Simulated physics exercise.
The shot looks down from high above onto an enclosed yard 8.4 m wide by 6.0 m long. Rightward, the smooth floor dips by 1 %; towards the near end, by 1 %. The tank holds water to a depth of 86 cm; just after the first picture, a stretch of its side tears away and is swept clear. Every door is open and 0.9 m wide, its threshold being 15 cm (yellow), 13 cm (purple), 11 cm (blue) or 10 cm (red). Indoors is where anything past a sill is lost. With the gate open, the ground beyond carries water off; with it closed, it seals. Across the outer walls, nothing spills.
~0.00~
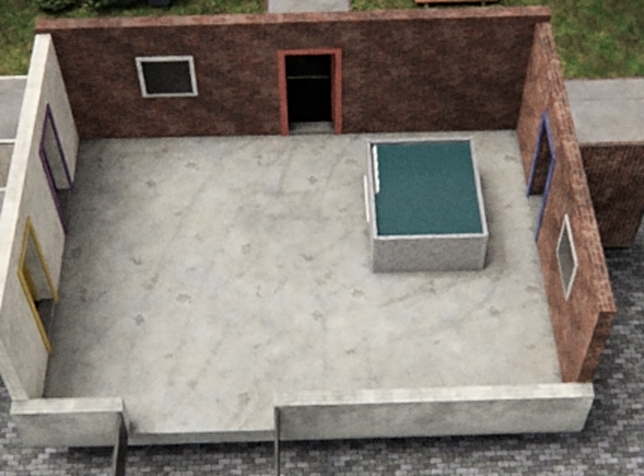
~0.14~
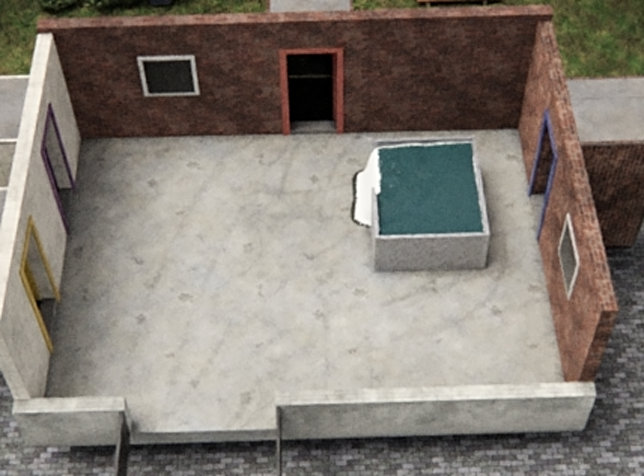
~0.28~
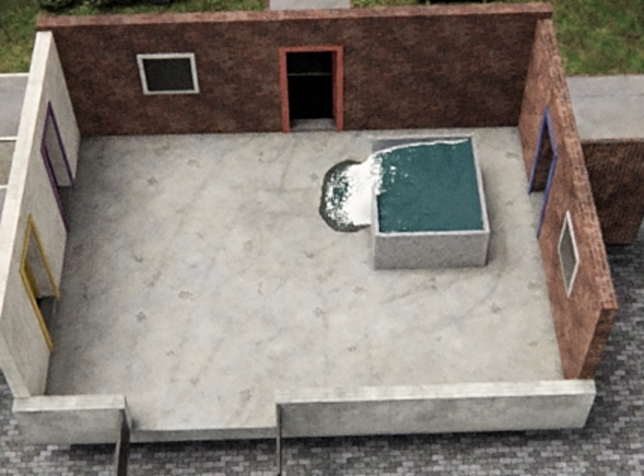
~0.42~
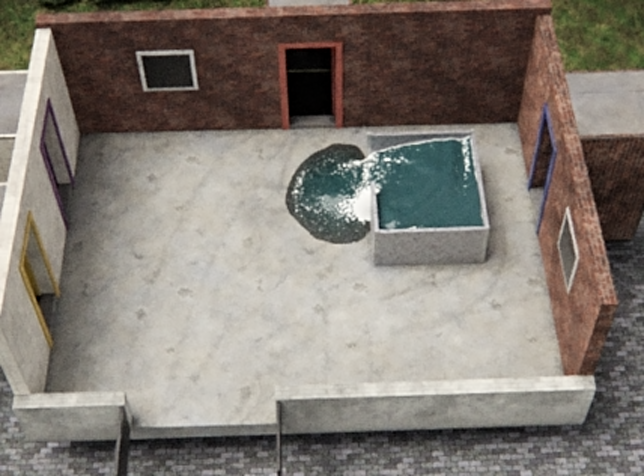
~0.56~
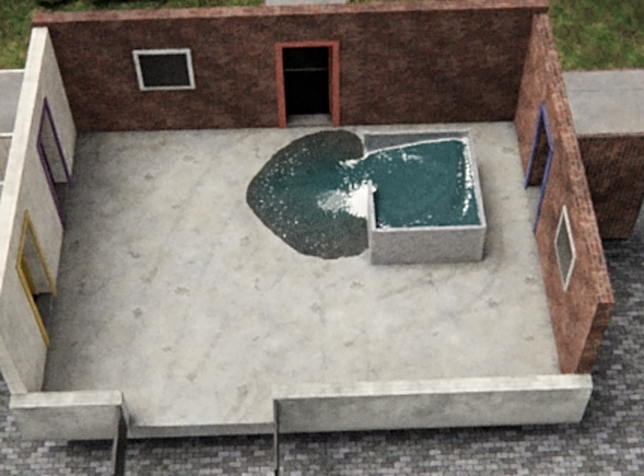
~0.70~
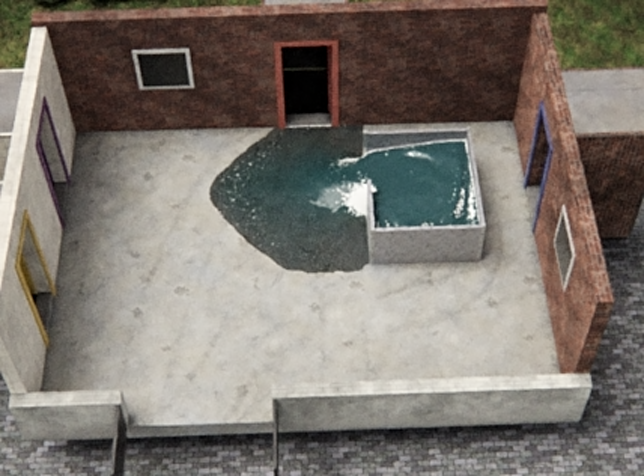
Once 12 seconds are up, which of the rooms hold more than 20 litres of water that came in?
Outcome: The yellow door will most likely respect the limit; the purple door will most likely bust the limit; the blue door will most likely respect the limit; the red door will most likely bust the limit.
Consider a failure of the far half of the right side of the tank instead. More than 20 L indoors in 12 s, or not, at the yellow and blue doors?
Checking each door against the limit: Yellow does not exceed it, blue tops it.
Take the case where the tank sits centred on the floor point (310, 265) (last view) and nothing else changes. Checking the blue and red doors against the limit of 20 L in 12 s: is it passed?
Lab note: Blue door limit not exceeded; red door limit not exceeded.
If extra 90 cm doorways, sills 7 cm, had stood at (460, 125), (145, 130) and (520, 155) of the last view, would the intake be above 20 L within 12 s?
Less, more, less.
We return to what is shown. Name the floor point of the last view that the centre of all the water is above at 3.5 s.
Close to (259, 215) in the last picture.
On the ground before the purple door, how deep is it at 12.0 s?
Some 2.5 centimetres of depth.
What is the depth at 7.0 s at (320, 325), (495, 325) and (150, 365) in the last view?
Around 2 cm, 0 cm and 14 cm.
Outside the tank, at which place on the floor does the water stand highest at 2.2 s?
In the last picture, around (85, 143).
After 1.4 s water covers 35 % of the floor and is deepest (46 cm) near (363, 187); yellow door not reached, purple door not reached, blue door not reached, red door 20 cm at the sill, 5 L in.
After 2.2 s water covers 45 % of the floor and is deepest (44 cm) near (85, 143); yellow door not reached, purple door 23 cm at the sill, 5 L in, blue door not reached, red door 16 cm at the sill, 47 L in.
After 3.5 s water covers 55 % of the floor and is deepest (30 cm) near (38, 415); yellow door 13 cm at the sill, 0 L in, purple door 22 cm at the sill, 61 L in, blue door not reached, red door 12 cm at the sill, 66 L in.
After 7.0 s water covers 65 % of the floor and is deepest (18 cm) near (40, 405); yellow door 7 cm at the sill, 1 L in, purple door 10 cm at the sill, 93 L in, blue door not reached, red door 7 cm at the sill, 73 L in.
After 12.0 s water covers 90 % of the floor and is deepest (14 cm) near (536, 400); yellow door 6 cm at the sill, 1 L in, purple door 3 cm at the sill, 94 L in, blue door 5 cm at the sill, 0 L in, red door 5 cm at the sill, 73 L in.
